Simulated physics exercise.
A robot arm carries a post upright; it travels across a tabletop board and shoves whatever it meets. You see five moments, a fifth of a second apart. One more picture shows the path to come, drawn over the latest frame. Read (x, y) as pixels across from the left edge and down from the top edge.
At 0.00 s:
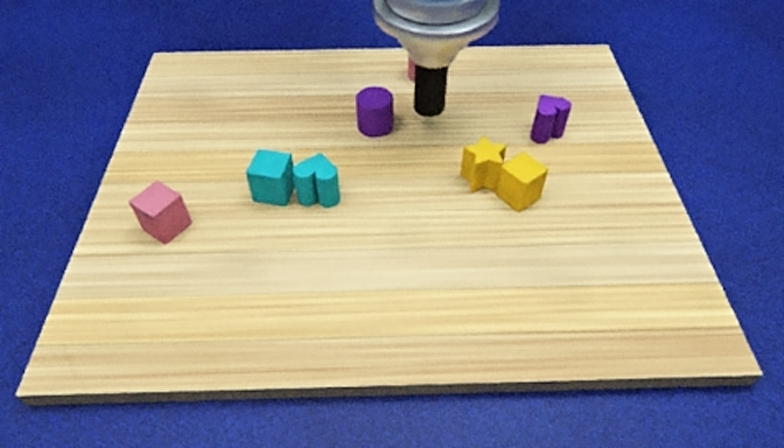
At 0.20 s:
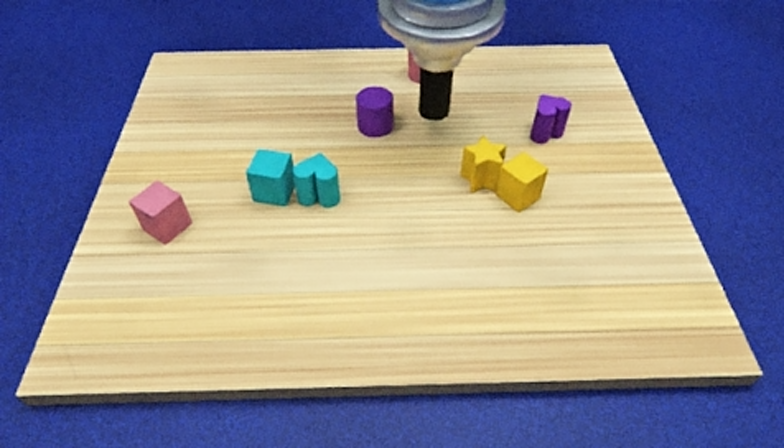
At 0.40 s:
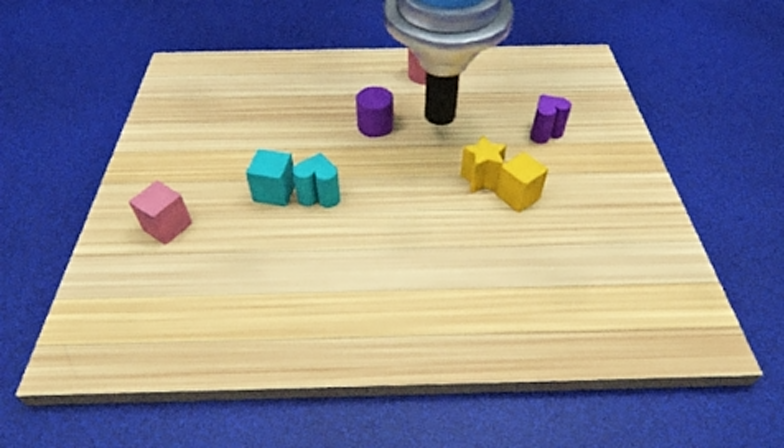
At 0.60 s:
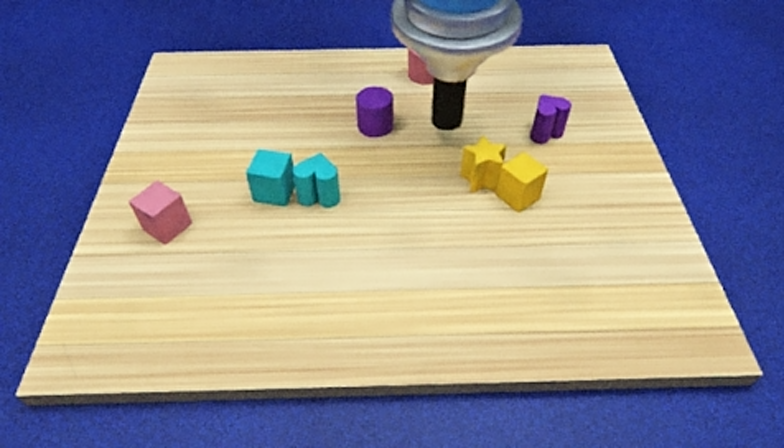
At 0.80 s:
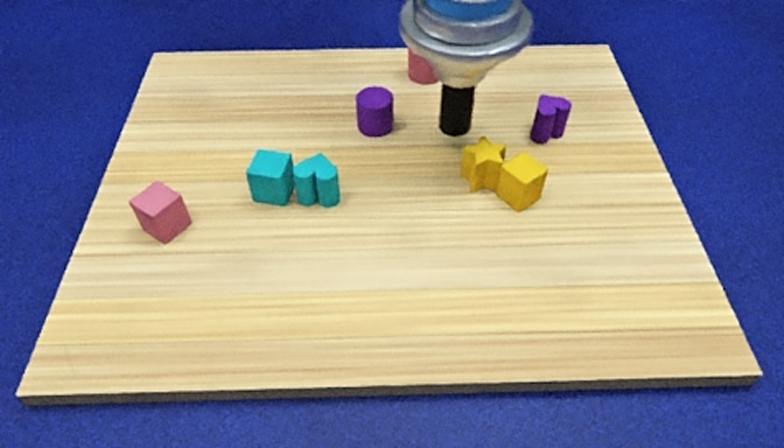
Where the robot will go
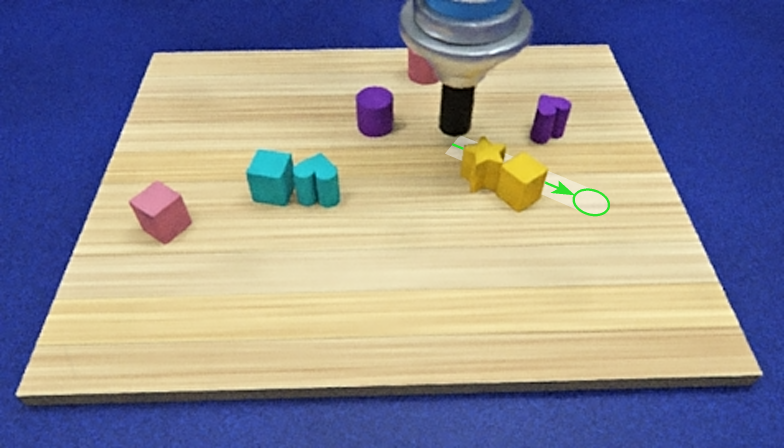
A light wooden board lies on a blue surface, seen from above at an angle by a still camera. A pink cube sits at left, a teal cube and heart left of centre, a purple cylinder and a partly hidden pink block behind, and a yellow star, yellow cube and purple heart at right. A metallic arm's black post moves slightly right and toward the viewer, while the blocks stay still.
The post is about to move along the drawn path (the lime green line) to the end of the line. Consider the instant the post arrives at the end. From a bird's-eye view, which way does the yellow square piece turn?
The yellow square piece rotates counterclockwise.
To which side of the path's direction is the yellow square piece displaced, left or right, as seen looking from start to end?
Displaced right.
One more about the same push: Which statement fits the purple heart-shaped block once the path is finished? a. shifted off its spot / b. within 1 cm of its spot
I'll go with b - within 1 cm of its spot.
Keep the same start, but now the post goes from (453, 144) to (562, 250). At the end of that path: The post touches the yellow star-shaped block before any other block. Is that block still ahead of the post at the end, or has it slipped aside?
Ahead.
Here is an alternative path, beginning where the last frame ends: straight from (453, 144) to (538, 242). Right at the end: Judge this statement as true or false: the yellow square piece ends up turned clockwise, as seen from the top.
False - the claim does not hold.
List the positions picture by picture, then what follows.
Post tip at (429, 108); block tops, yellow star-shaped block at (486, 150); yellow square piece at (525, 167); purple heart-shaped block at (552, 104), in the first frame.
Post at (434, 111); blocks unchanged, in the second frame.
Post at (440, 116); blocks unchanged, in the third frame.
Post at (447, 121); blocks unchanged, in the fourth frame.
Post at (455, 127); yellow star-shaped block at (486, 150); yellow square piece at (525, 167); purple heart-shaped block at (552, 104), in the fifth frame.
Path on the board, in a line from (453, 144) to (591, 202).
The first path, step by step. One third of the way, post at (500, 145); yellow star-shaped block at (495, 157), turned 40° clockwise; yellow square piece at (530, 175), turned 15° anticlockwise.
Two thirds of the way, post at (548, 164); yellow star-shaped block at (505, 158), turned 90° clockwise; yellow square piece at (534, 181), turned 20° anticlockwise.
At the end, post at (598, 185); yellow star-shaped block at (505, 158), turned 90° clockwise; yellow square piece at (534, 181), turned 20° anticlockwise; purple heart-shaped block in place.
